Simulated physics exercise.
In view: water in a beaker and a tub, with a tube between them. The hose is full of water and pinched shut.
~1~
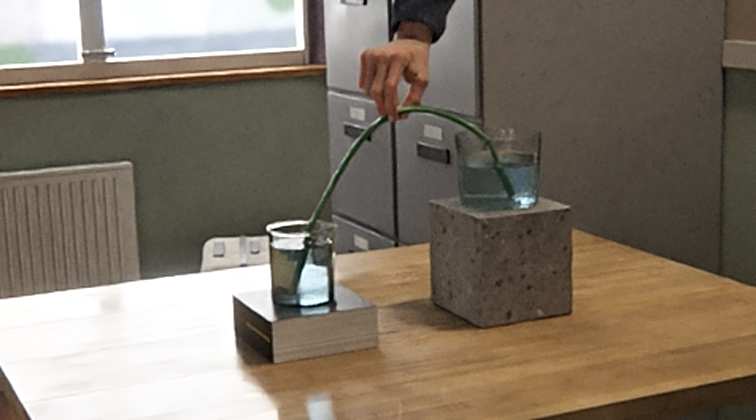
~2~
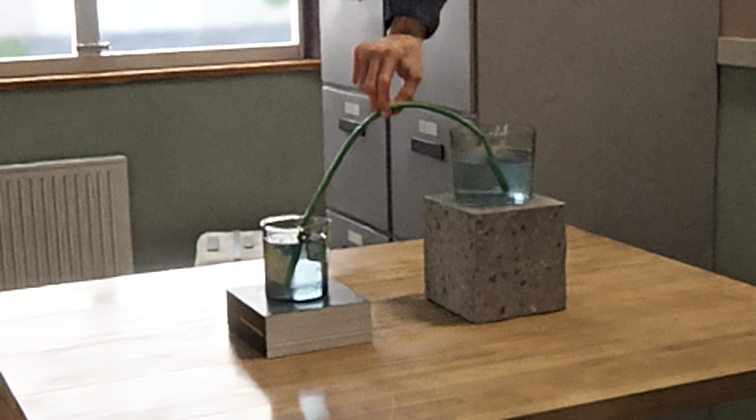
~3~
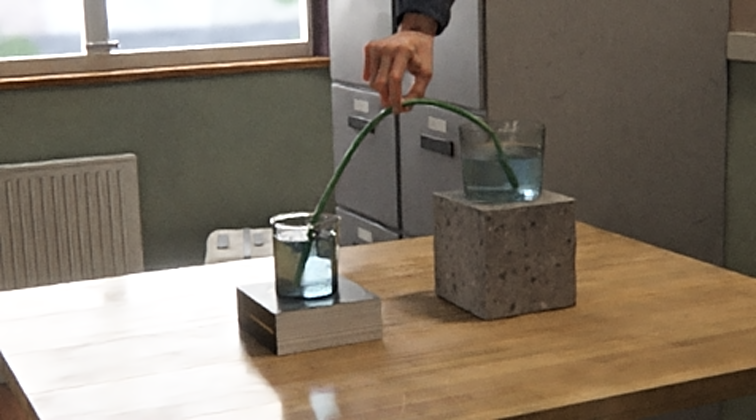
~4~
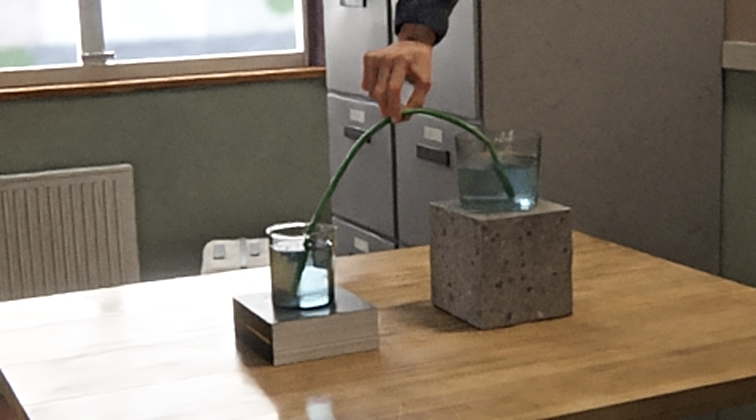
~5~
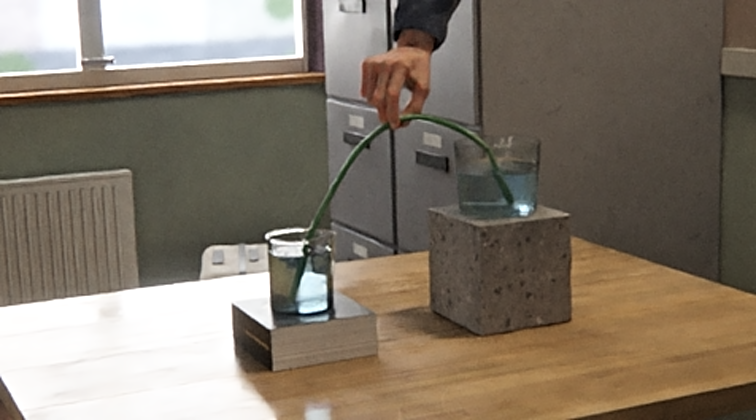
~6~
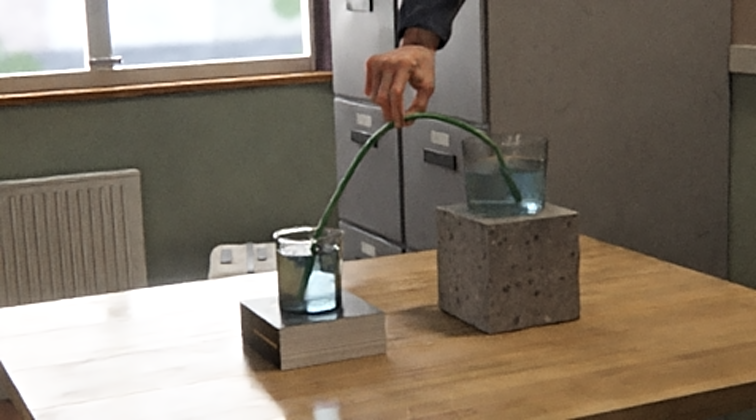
A hand stays nearly still, pinching a green tube arched between two containers of water.
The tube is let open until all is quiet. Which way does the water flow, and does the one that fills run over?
Flow is into the left one, and the taker runs over.
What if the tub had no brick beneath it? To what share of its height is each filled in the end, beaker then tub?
First 25 %, second 85 %.
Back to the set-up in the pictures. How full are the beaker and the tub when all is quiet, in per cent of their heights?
In turn 100 and 15 per cent.
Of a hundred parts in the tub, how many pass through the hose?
Some 75 per cent.
Shortly, the beaker is full to the brim; the tub is about half full; the lower one has lost some.
Then, the beaker is full to the brim; the tub is about a quarter full; the lower one has lost some.
At the finish, the beaker is full to the brim; the tub is nearly empty; the lower one has lost some.
